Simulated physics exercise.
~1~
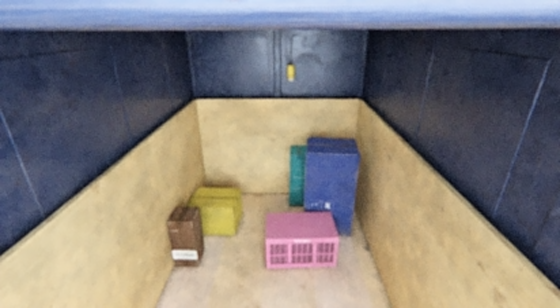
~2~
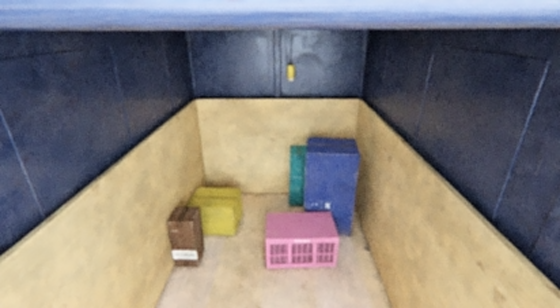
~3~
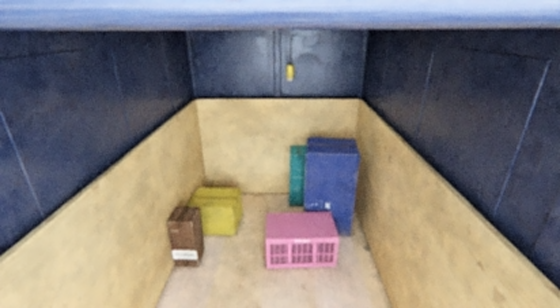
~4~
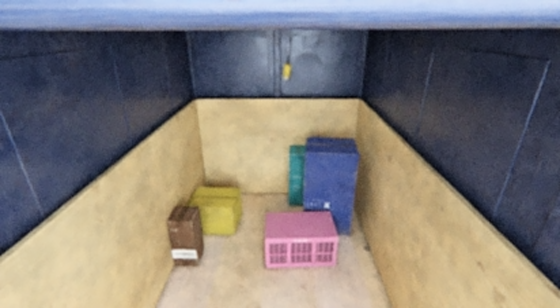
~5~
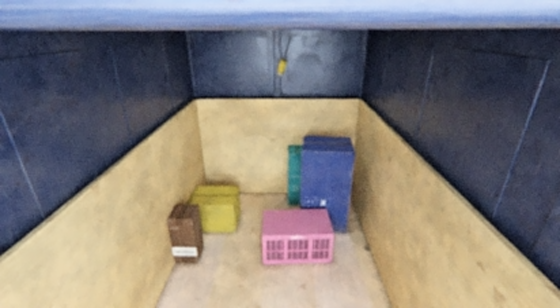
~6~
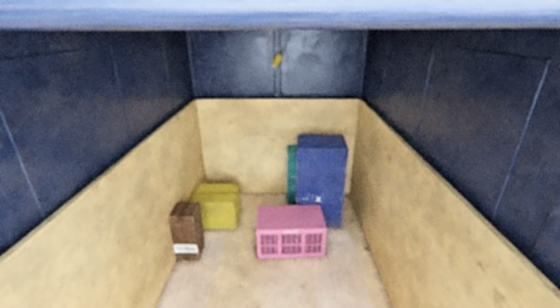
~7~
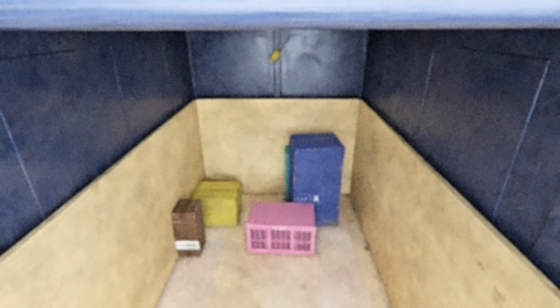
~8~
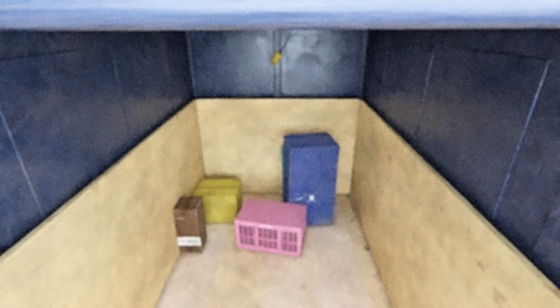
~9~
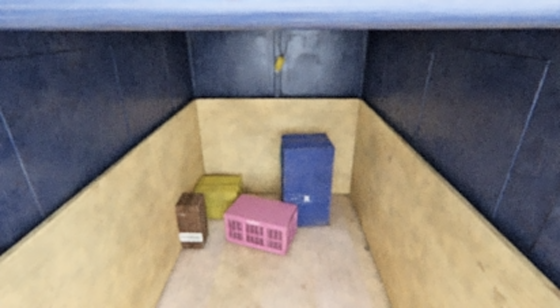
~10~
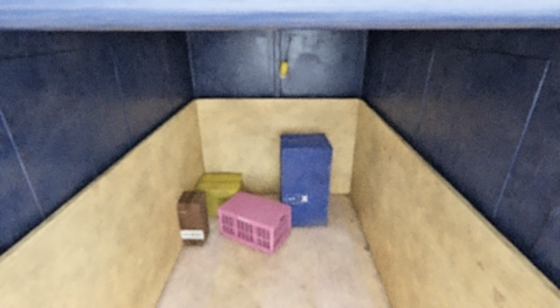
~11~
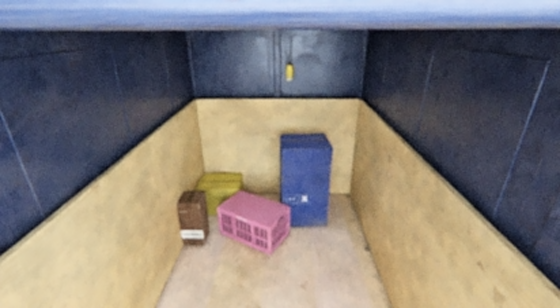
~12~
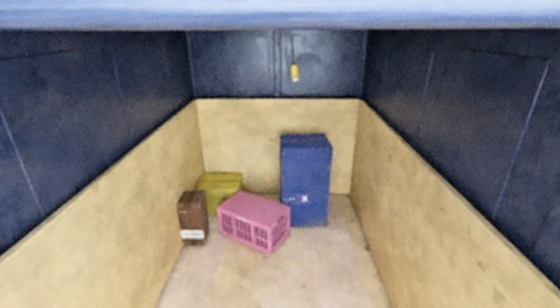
In a walled bay, the pink crate and blue box slide left, then stop upright.
